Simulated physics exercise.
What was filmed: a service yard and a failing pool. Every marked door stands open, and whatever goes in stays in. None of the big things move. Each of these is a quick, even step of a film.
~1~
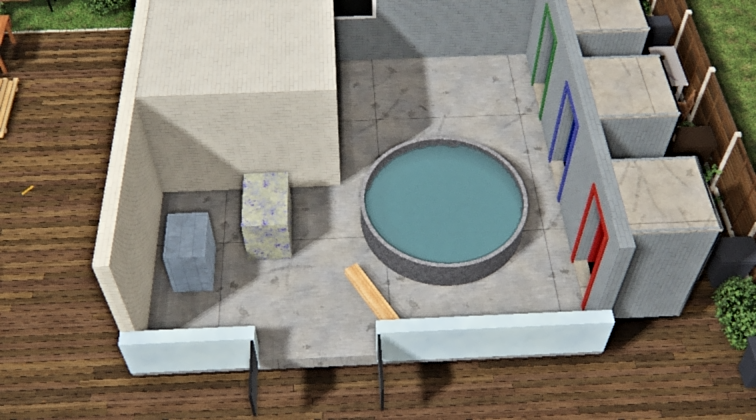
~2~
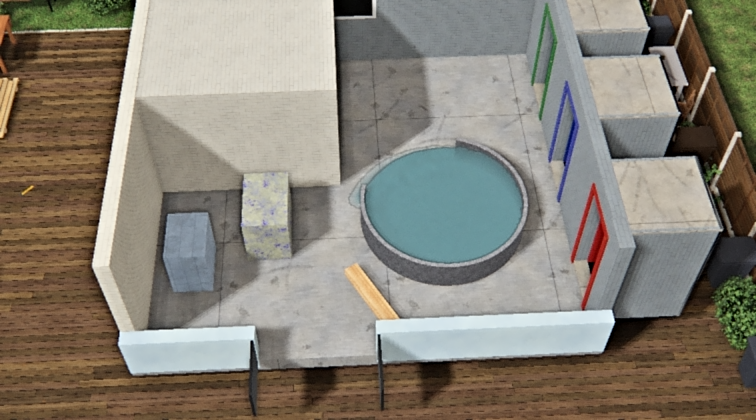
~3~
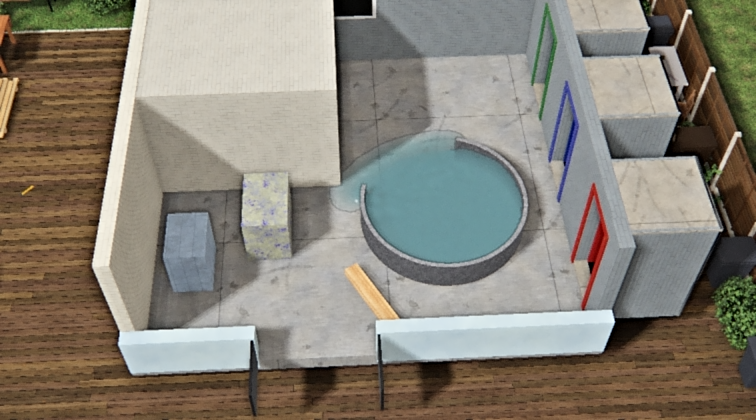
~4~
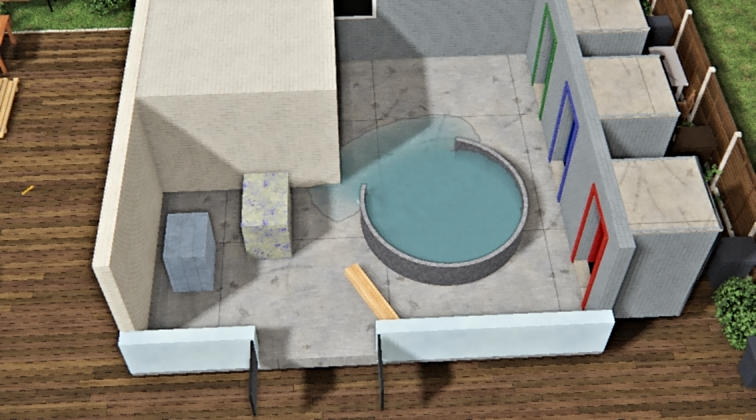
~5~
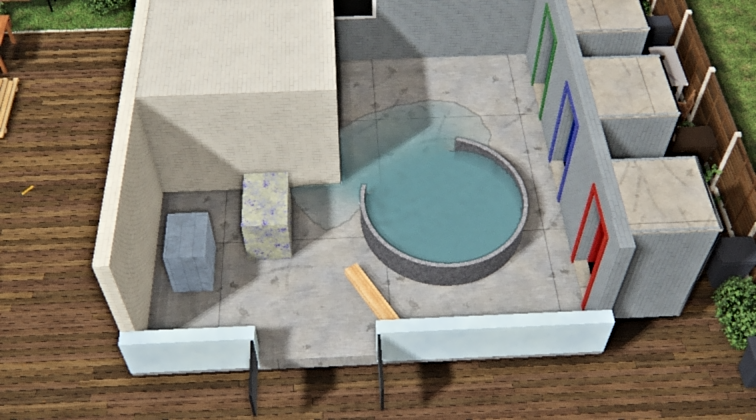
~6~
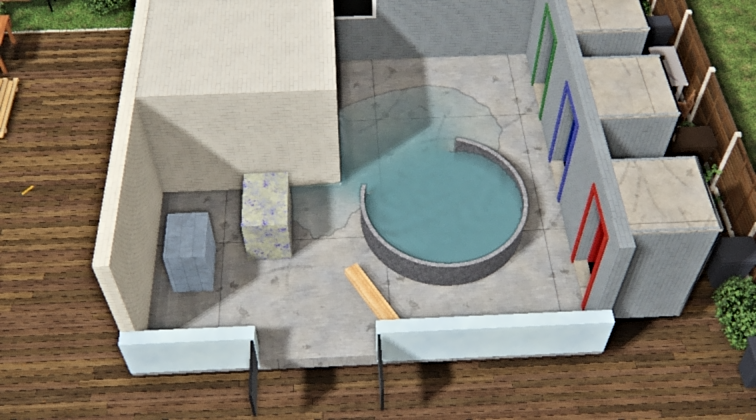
A round pool in a walled yard opened along its far side, and water poured through the gap, spreading over the concrete toward the back and left, reaching the speckled block.
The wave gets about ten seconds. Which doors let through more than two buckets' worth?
One by one: The red door will receive two buckets or fewer; the blue door will receive over two buckets; the green door will receive over two buckets.
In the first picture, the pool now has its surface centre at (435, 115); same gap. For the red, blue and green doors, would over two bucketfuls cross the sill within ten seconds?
Lab note - red door never reaches it; blue door never reaches it; green door crosses the line.
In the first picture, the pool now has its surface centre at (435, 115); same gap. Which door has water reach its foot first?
The door marked green.
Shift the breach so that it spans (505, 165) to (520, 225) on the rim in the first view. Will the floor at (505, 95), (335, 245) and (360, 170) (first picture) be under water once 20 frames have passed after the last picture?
Soaked, untouched, untouched.
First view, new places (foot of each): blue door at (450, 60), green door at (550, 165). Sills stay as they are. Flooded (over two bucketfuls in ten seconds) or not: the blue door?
In short: Blue door floods.
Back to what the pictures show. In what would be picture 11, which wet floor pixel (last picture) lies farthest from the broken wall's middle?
Close to (181, 203).
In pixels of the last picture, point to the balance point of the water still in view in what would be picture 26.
I'd say around (416, 145).
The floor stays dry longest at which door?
It would be the one in red.
A moment on, water covers 35 % of the floor; the red door not reached, the blue door not reached, the green door not reached.
Next, water covers 35 % of the floor; the red door not reached, the blue door not reached, the green door wet at the sill, nothing in.
Then, water covers 50 % of the floor; the red door not reached, the blue door not reached, the green door under two buckets in.
Later, water covers 75 % of the floor; the red door wet at the sill, nothing in, the blue door wet at the sill, nothing in, the green door far over two buckets in.
In the end, water covers 95 % of the floor; the red door under two buckets in, the blue door over two buckets in, the green door far over two buckets in.
